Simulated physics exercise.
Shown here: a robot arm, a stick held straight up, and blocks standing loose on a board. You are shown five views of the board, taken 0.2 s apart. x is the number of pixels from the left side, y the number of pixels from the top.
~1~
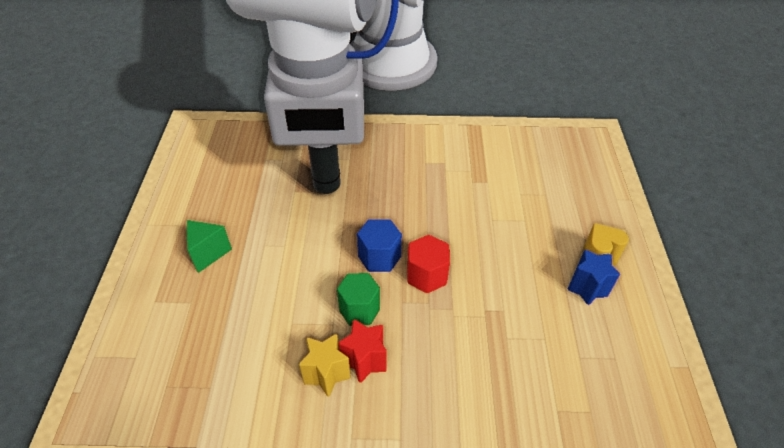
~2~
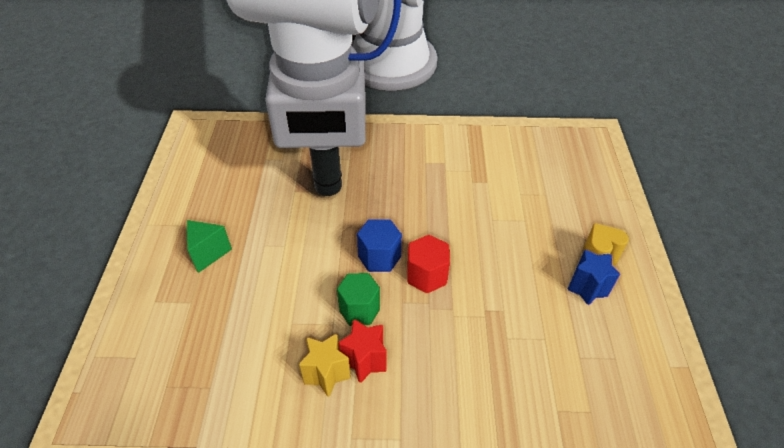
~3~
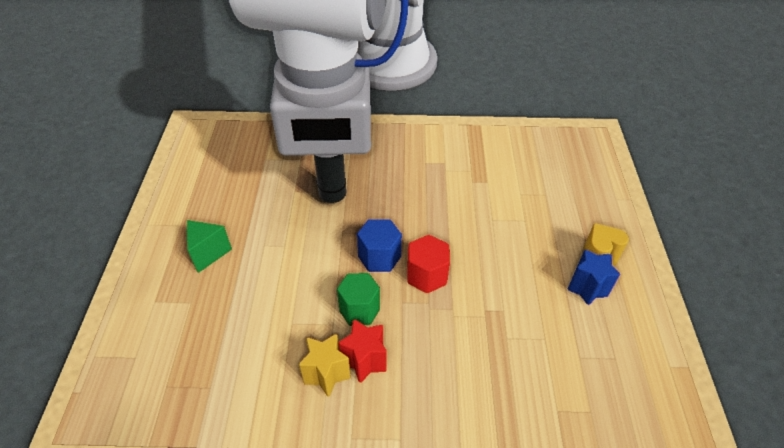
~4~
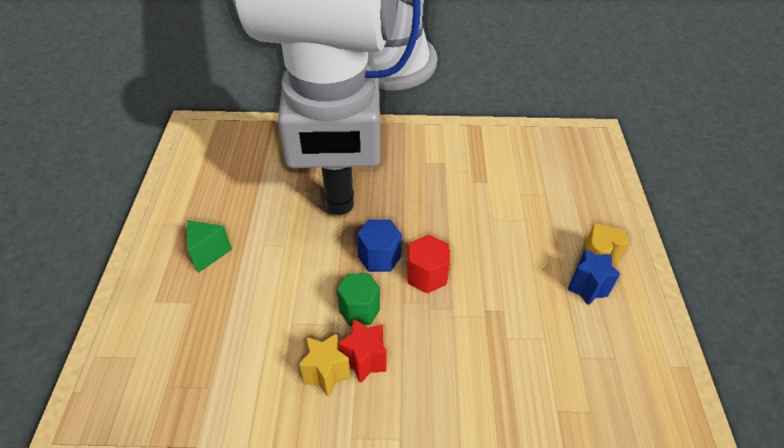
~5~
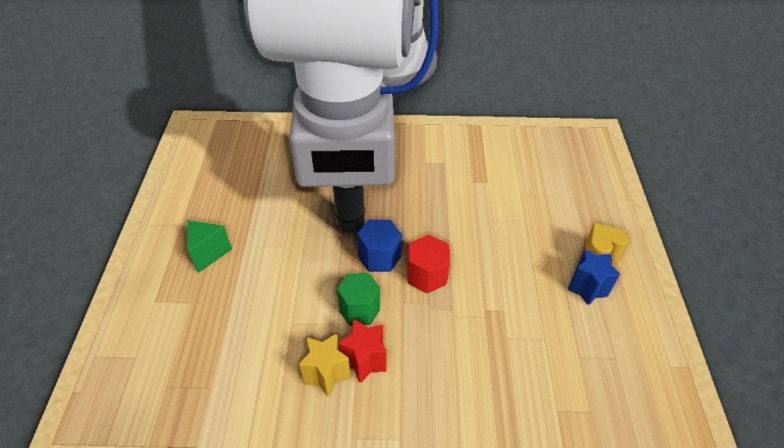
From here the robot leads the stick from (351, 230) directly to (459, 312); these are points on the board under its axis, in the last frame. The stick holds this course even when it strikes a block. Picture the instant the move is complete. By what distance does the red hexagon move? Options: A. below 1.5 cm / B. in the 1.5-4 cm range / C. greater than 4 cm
My pick is C.
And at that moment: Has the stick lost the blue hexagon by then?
I expect so.
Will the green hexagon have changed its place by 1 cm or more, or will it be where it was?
In the end it has not been moved.
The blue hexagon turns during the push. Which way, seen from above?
Turns clockwise.
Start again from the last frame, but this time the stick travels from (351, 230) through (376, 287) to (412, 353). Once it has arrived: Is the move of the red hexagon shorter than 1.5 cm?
I'd say no.
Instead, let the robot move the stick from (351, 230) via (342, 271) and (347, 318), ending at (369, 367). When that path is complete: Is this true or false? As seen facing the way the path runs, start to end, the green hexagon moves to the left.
It is true.
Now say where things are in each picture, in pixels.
Lower end of the stick at (327, 185), tops of blocks, green hexagon at (358, 288), blue hexagon at (379, 233), red hexagon at (429, 252), in the first picture.
Stick at (329, 187), blocks as before, in the second picture.
Stick at (333, 194), blocks as before, in the third picture.
Stick at (340, 206), blocks as before, in the fourth picture.
Stick at (351, 222), green hexagon at (358, 288), blue hexagon at (379, 233), red hexagon at (429, 252), in the fifth picture.
On the path given first. One third of the way, stick at (385, 248); blue hexagon at (400, 258), turned 25° clockwise; red hexagon at (445, 262), turned 35° anticlockwise.
Two thirds of the way, stick at (422, 277); blue hexagon at (420, 292), turned 80° clockwise; red hexagon at (461, 272), turned 80° anticlockwise.
At the end, stick at (460, 305); green hexagon not moved; blue hexagon at (426, 306), turned 110° clockwise; red hexagon at (500, 284), turned 135° anticlockwise.
